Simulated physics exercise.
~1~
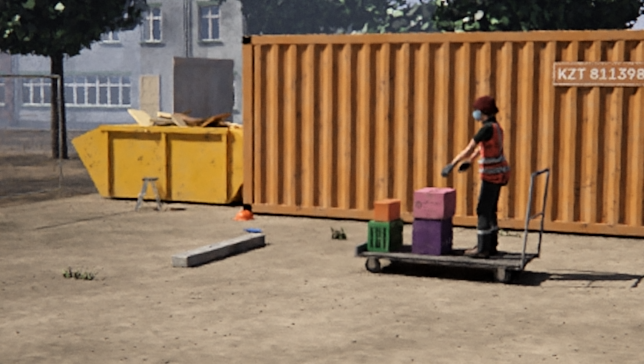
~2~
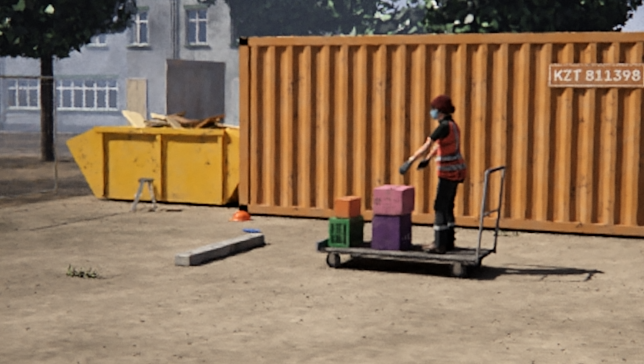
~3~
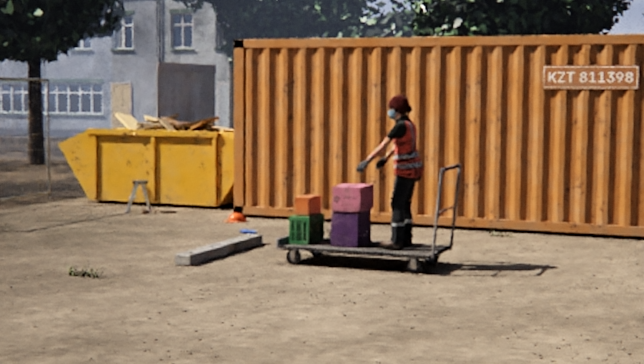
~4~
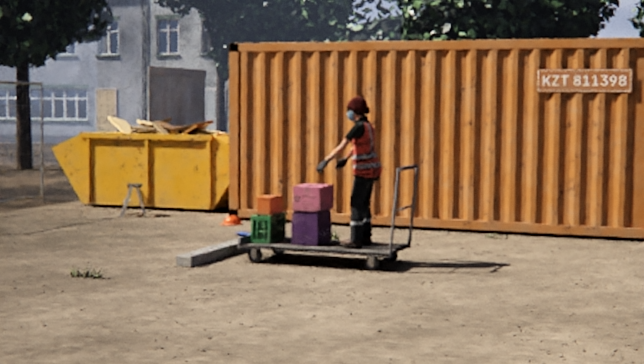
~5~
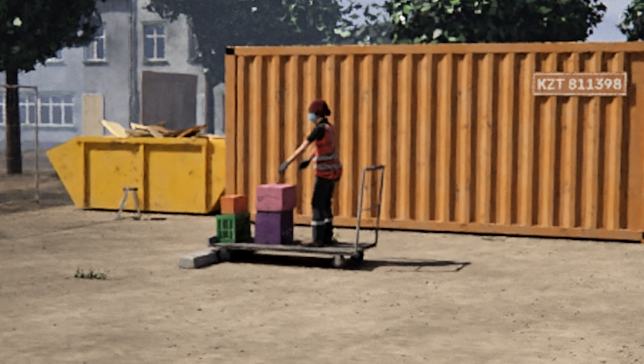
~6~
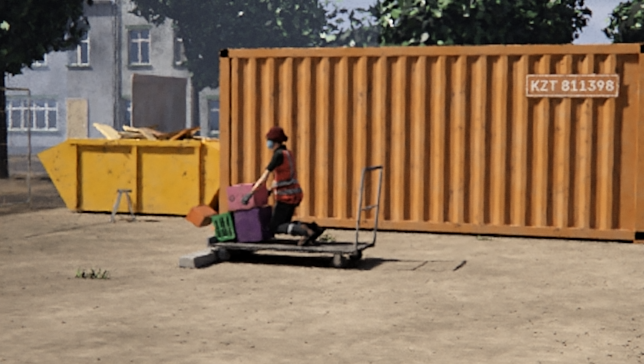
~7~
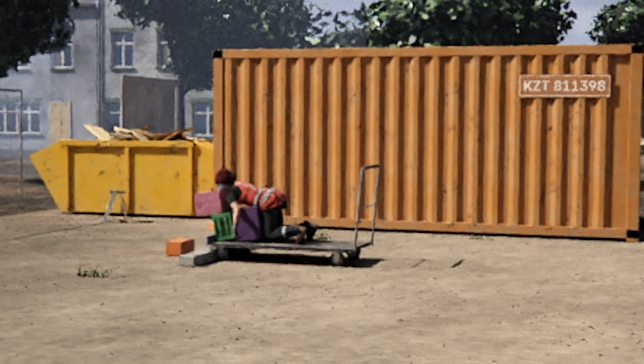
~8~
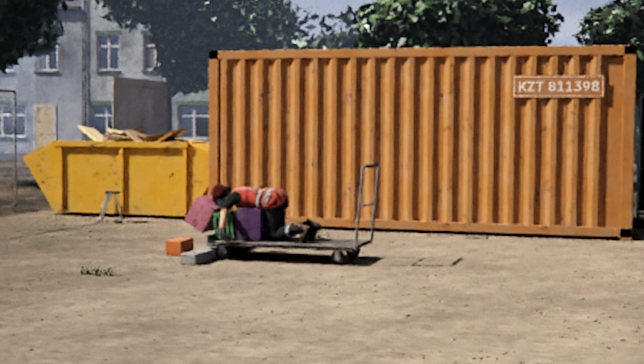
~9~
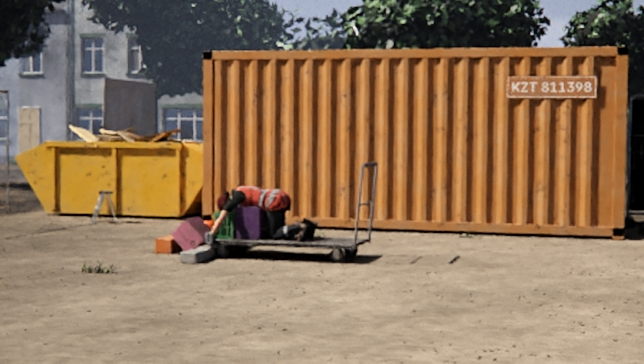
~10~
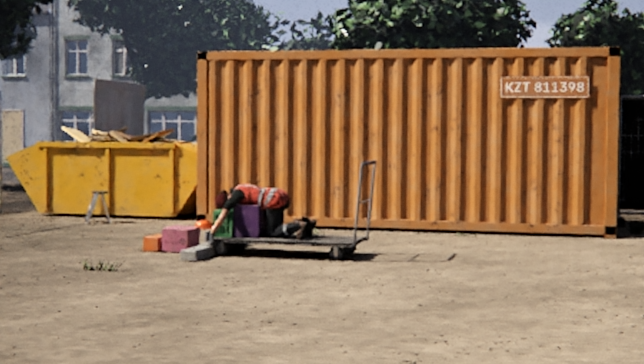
A platform trolley rolls left across a dusty yard, seen from the side, carrying a worker in an orange vest behind a green crate with an orange tote on it and a purple carton topped by a pink one. A yellow skip and an orange container stand behind. The trolley stops at a low grey kerb, and the orange tote tumbles off the front. The worker folds forward over the load as the green crate leans, then settles upright. The pink carton tips over the front and lands beside the tote, while the crate, purple carton and slumped worker stay aboard.
